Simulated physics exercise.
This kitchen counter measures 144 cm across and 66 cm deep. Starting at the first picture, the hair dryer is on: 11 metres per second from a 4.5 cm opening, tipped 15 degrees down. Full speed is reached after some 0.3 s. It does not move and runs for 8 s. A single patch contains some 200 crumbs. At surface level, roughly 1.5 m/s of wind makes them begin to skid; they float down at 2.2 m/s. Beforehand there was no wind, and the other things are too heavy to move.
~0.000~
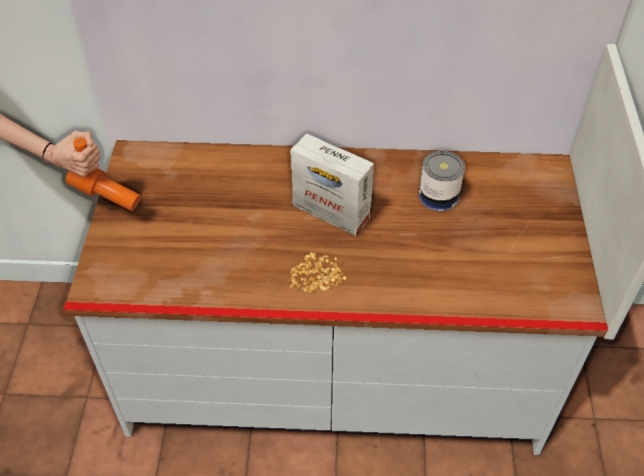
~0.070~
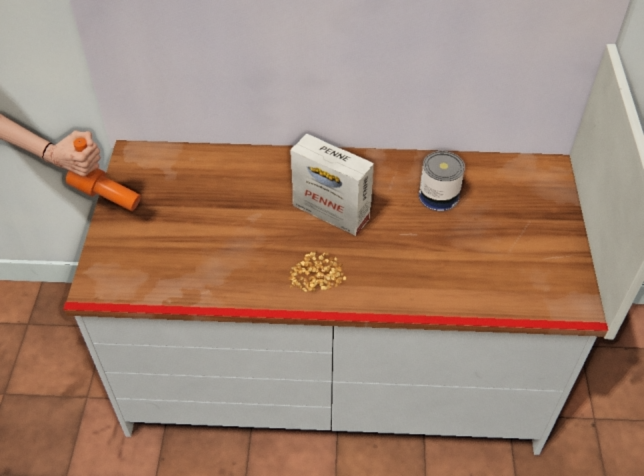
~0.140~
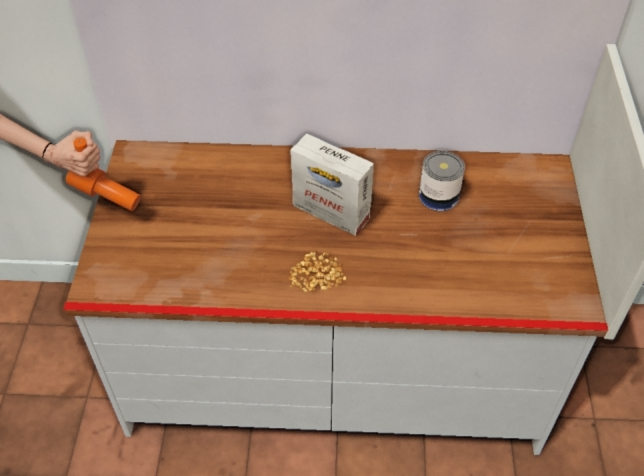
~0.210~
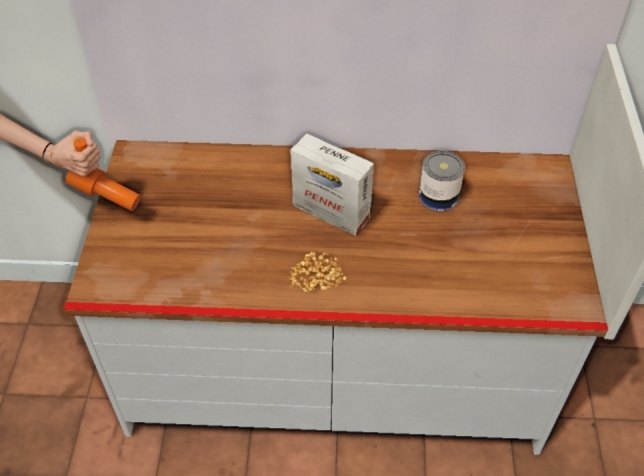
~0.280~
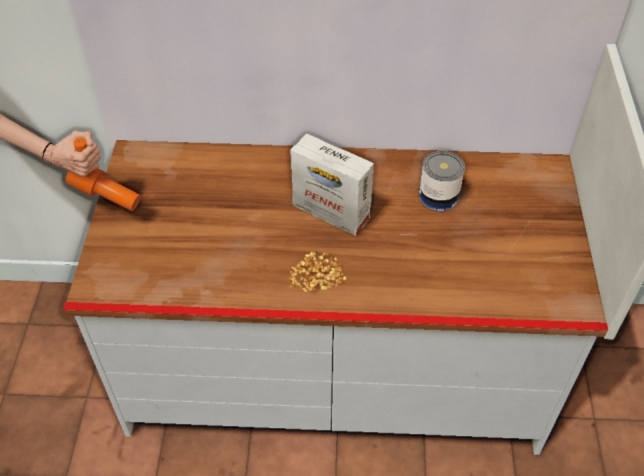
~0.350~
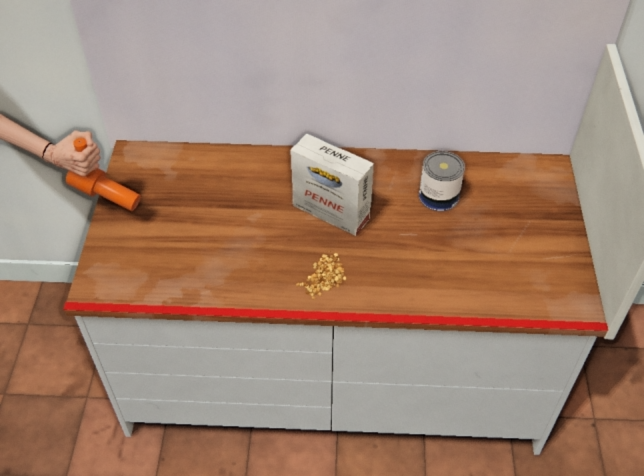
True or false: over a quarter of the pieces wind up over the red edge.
True.
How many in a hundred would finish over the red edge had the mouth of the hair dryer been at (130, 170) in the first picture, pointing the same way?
My estimate is close to 100 percent.
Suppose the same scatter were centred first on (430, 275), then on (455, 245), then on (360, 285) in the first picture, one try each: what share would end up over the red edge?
Going through the three spots in order, you'd get 25 percent, 0 percent and 90 percent.
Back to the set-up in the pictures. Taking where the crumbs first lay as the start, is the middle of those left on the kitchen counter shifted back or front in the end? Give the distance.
The middle sits nearer the nearer side now, some 5 cm away from where it began.
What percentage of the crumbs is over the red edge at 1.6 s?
80 %, roughly.
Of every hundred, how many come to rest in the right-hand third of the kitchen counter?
Roughly 20 in a hundred.
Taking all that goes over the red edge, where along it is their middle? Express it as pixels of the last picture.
I'd point to somewhere near (470, 326).
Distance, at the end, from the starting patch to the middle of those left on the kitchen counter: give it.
I'd say around 75 cm.
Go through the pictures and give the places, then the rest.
In the first picture, the middle of the crumbs is near (315, 273), none has stirred yet and the mouth of the hair dryer is at (136, 203).
In the second picture, the middle of the crumbs is near (315, 271), none has stirred yet and the red edge is centred on (333, 320).
In the third picture, the middle of the crumbs is near (315, 271), none has stirred yet, the top of a carton is at (332, 156) and the top of a tin is at (444, 166).
In the fourth picture, the middle of the crumbs is near (315, 271) and none has stirred yet.
In the fifth picture, the middle of the crumbs is near (315, 271) and none has stirred yet.
In the sixth picture, the middle of the crumbs is near (326, 278), the farthest in sight from the hair dryer is at (345, 279) and about 50 % have left their places.
After 1.6 s, 16 % are on the move or not yet settled, 79 % are over the red edge; the middle of those still in play is near (594, 302).
After 2.6 s, 15 % are on the move or not yet settled, 80 % are over the red edge; the middle of those still in play is near (594, 302).
After 4.4 s, 12 % are on the move or not yet settled, 80 % are over the red edge; the middle of those still in play is near (594, 302).
After 8.0 s, at the end, 81 % are over the red edge; the middle of those still in play is near (595, 302).
